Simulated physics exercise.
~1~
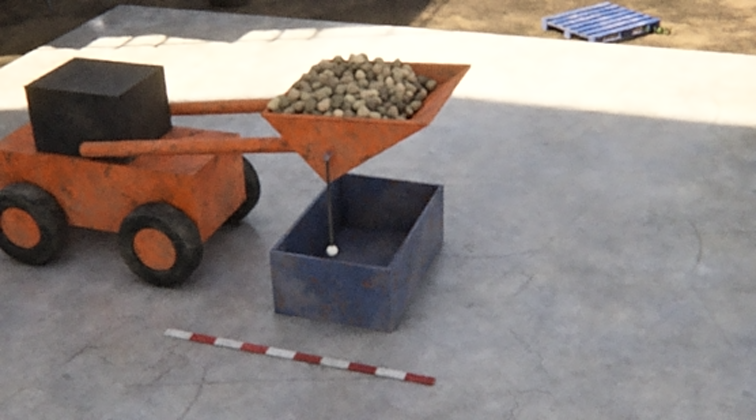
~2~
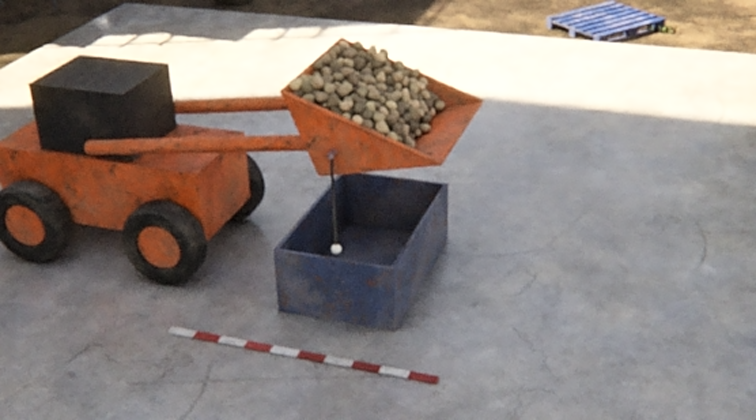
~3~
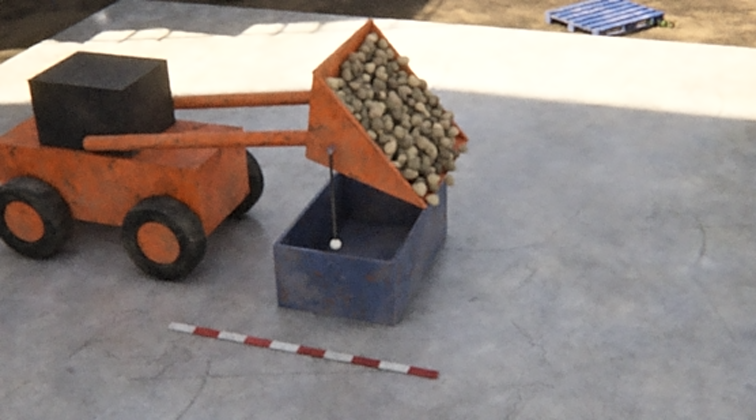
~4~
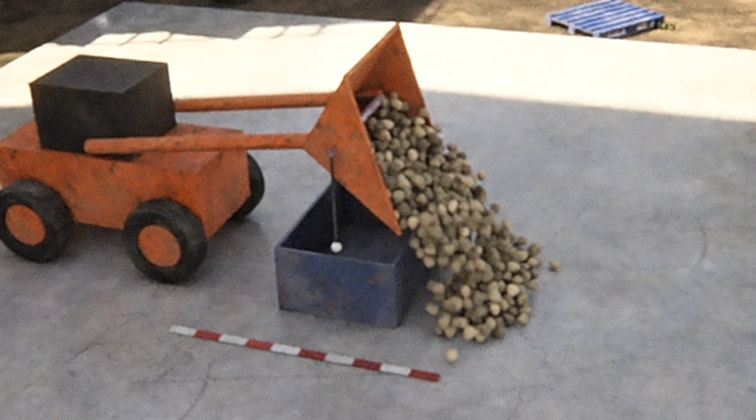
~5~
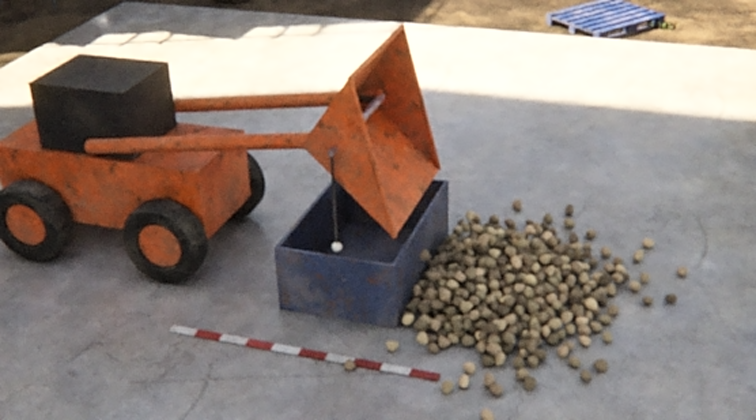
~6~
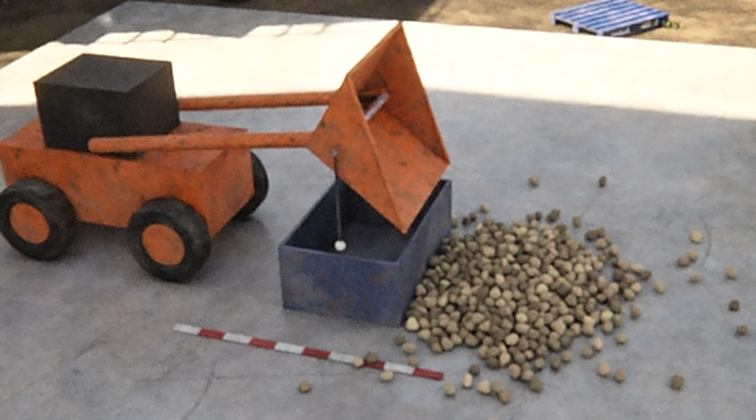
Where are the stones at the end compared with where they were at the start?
At the start the stones are piled in the raised orange bucket. At the end they lie lower and farther right, heaped and scattered on the concrete floor beside the blue bin.
